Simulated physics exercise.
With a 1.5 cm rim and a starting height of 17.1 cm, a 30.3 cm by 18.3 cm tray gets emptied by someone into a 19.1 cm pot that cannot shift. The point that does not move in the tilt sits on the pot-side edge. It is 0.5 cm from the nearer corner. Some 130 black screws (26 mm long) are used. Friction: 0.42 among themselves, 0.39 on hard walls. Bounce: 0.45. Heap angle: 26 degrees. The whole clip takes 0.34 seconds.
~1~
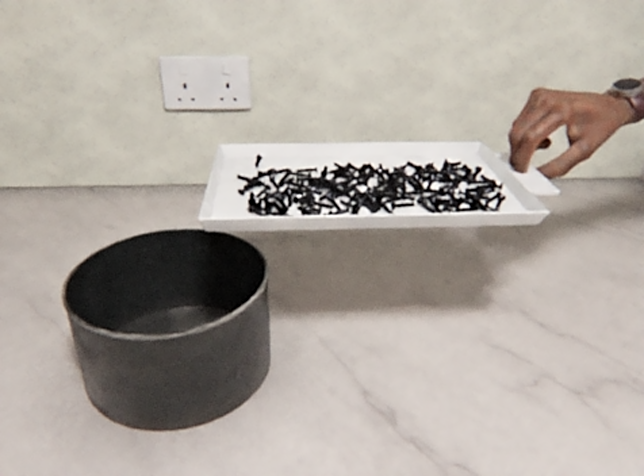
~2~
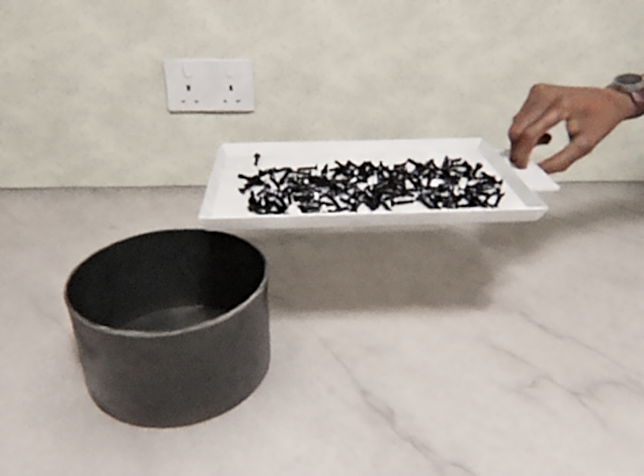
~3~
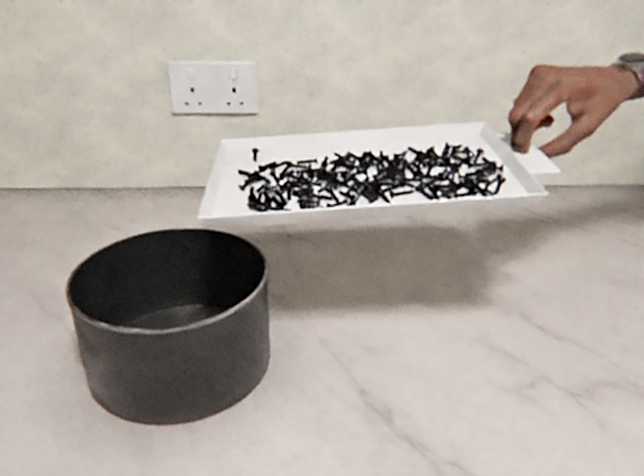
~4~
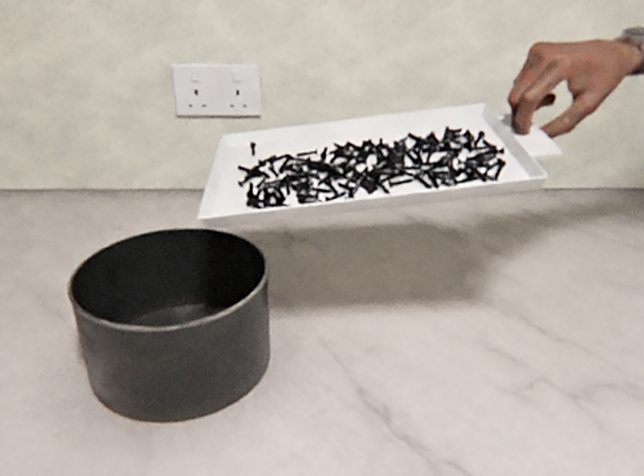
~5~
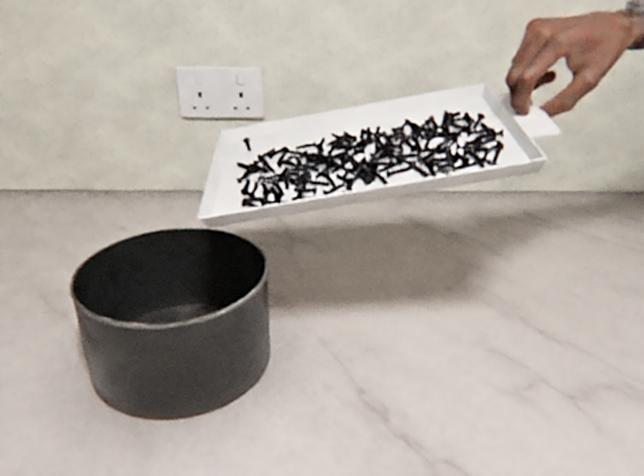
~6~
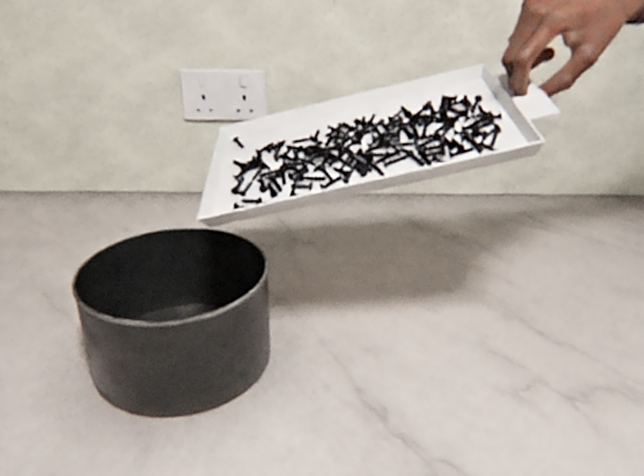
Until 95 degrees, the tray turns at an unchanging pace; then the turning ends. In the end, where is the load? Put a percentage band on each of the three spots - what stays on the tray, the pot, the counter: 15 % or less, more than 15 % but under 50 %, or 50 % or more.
Left on the tray: Up to 15 %; pot: 50 % or more; counter: Up to 15 %.
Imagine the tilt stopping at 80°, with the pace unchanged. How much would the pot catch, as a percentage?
You'd end up with some 100 % in the pot.
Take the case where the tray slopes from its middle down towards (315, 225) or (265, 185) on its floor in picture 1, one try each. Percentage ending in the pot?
Approximately 55 percent, then 65 percent.
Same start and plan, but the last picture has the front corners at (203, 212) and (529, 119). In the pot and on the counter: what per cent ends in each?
Pot 60; counter 40.
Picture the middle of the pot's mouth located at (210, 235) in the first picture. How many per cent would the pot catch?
The share would be some 5 per cent.
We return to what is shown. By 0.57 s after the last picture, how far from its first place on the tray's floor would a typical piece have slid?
I'd say close to 13 centimetres.
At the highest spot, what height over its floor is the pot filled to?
Height: Approx. 2.5 cm.
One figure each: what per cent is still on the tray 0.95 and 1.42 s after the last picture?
The figures go 15 and then 0.
Then, 0.57 s after the last picture, tilt 54 degrees; the tray holds 90 %, the pot 0 %.
Then, 0.95 s after the last picture, tilt 78 degrees; the tray holds 15 %, the pot 75 %.
Then, 1.42 s after the last picture, tilt 95 degrees; the tray holds 0 %, the pot 100 %.
In the end, tray 0 %, pot 100 %, counter 0 %.
